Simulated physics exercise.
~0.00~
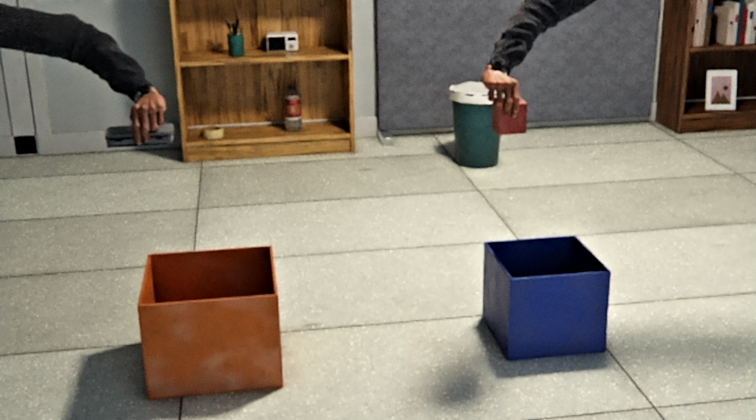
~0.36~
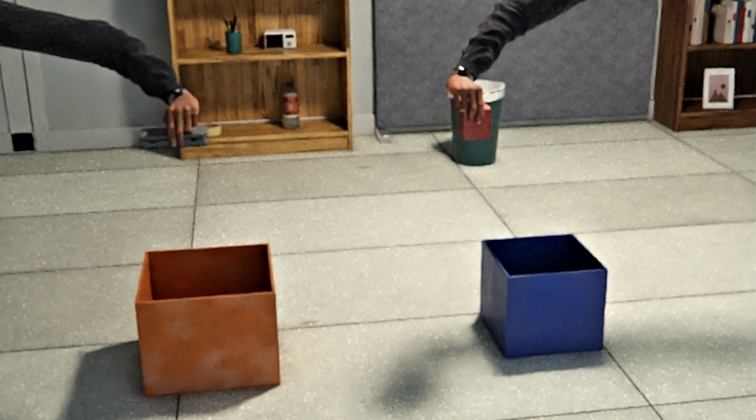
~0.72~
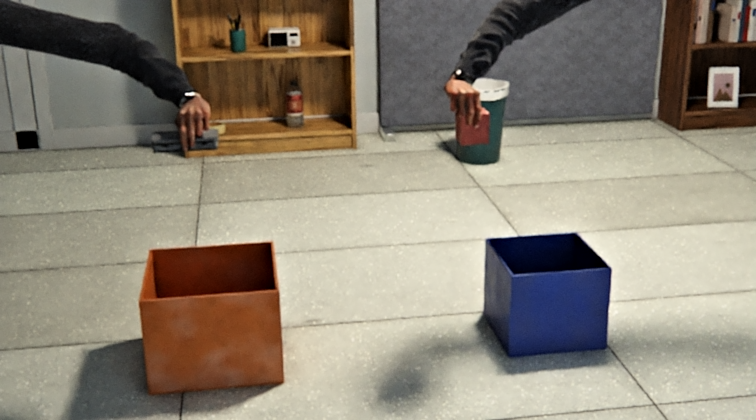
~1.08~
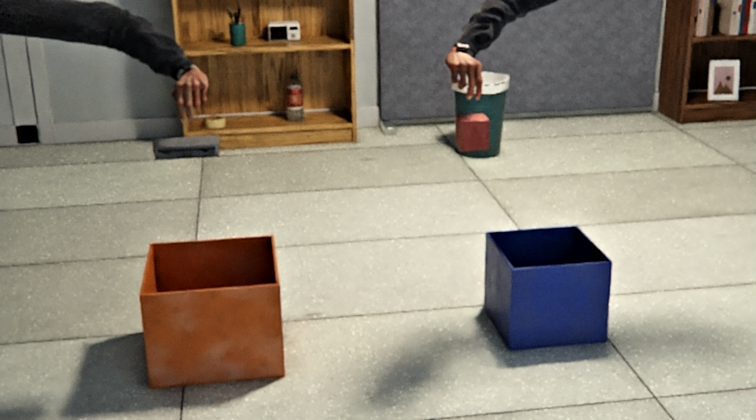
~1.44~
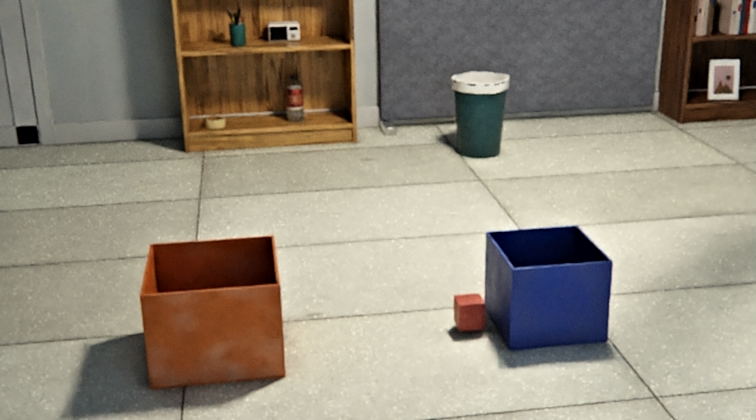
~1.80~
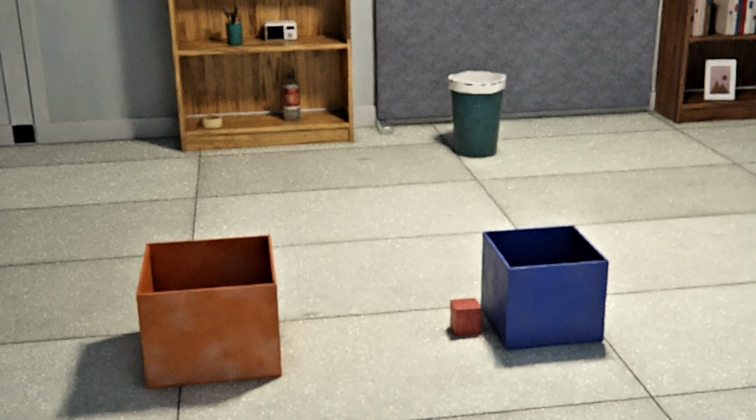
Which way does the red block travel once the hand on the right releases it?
The red block moves down, falling to the floor beside the blue box.
